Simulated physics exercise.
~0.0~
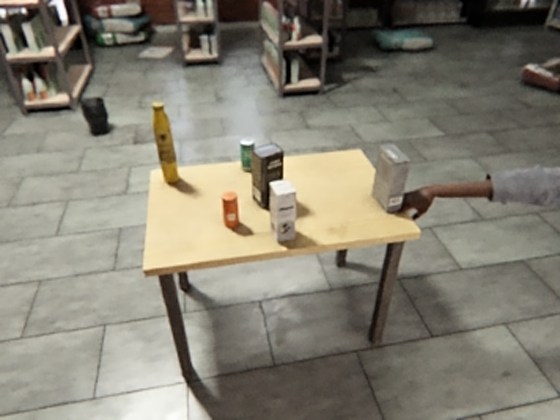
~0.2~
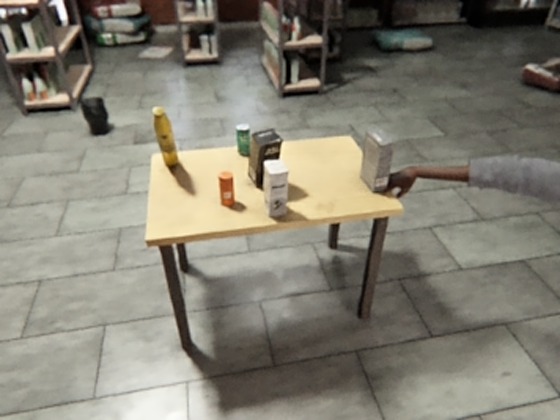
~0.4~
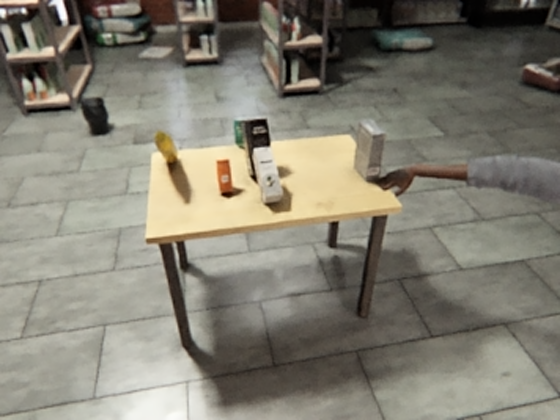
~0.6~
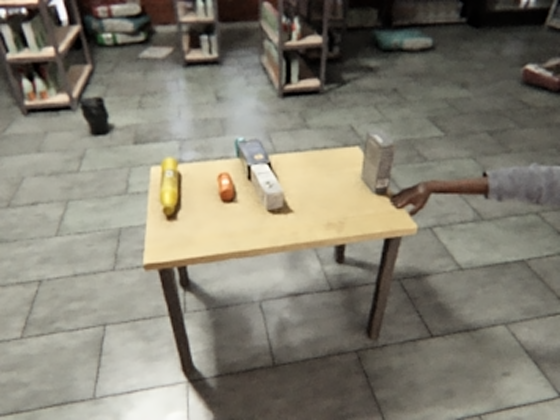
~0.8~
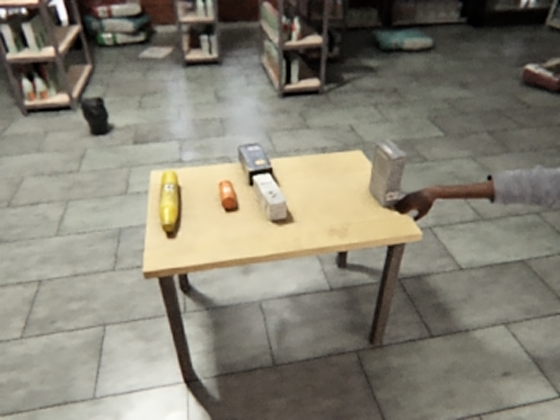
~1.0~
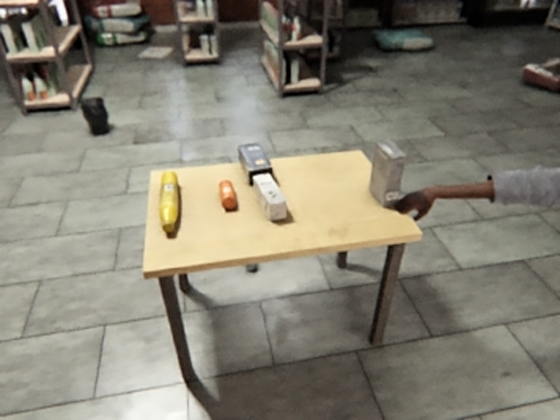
The table was pushed away and pulled back by a hand at its right edge, toppling the yellow bottle, orange shaker, and black and white cartons, while the turquoise can fell off and ended up on the floor underneath; only the grey packet stayed upright.
